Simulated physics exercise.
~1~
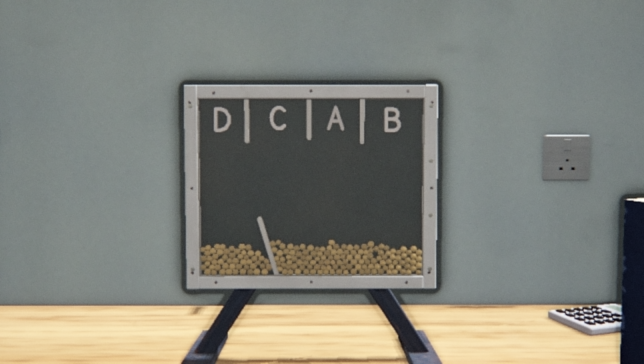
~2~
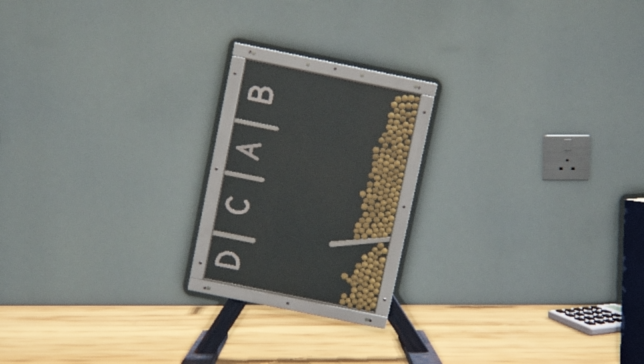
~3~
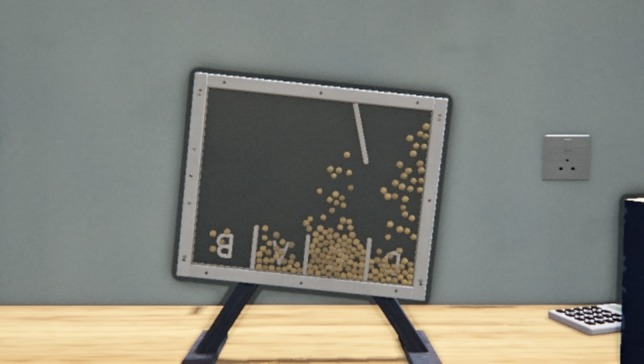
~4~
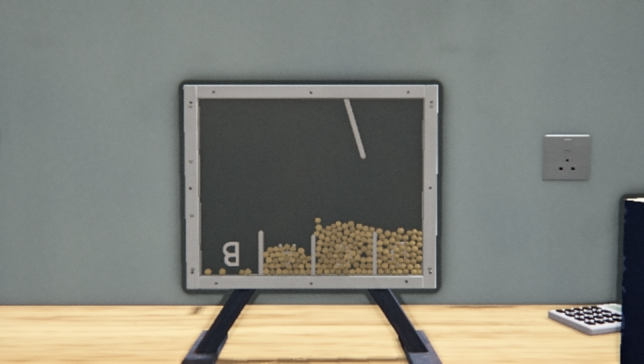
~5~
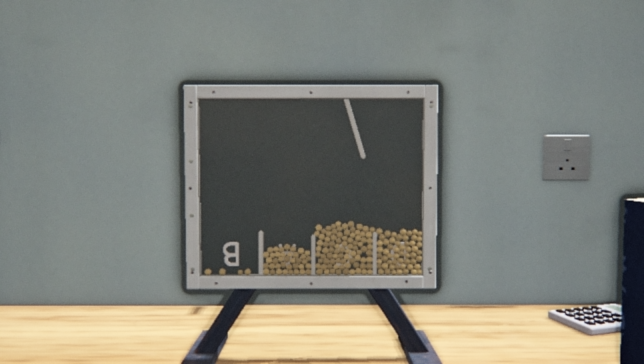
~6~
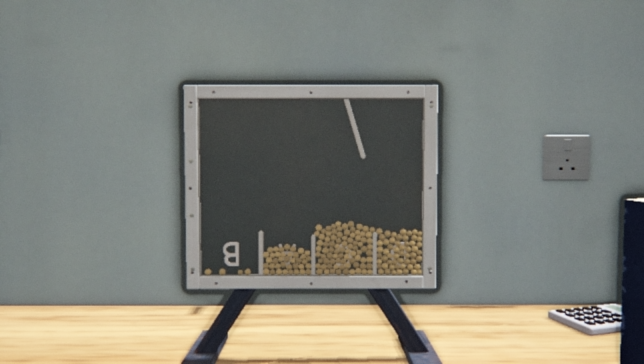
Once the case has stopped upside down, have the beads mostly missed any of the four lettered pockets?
Yes, they mostly missed the B pocket, which ended with only a few stray beads. The A, C and D pockets each got a good share, with the biggest heap over C.
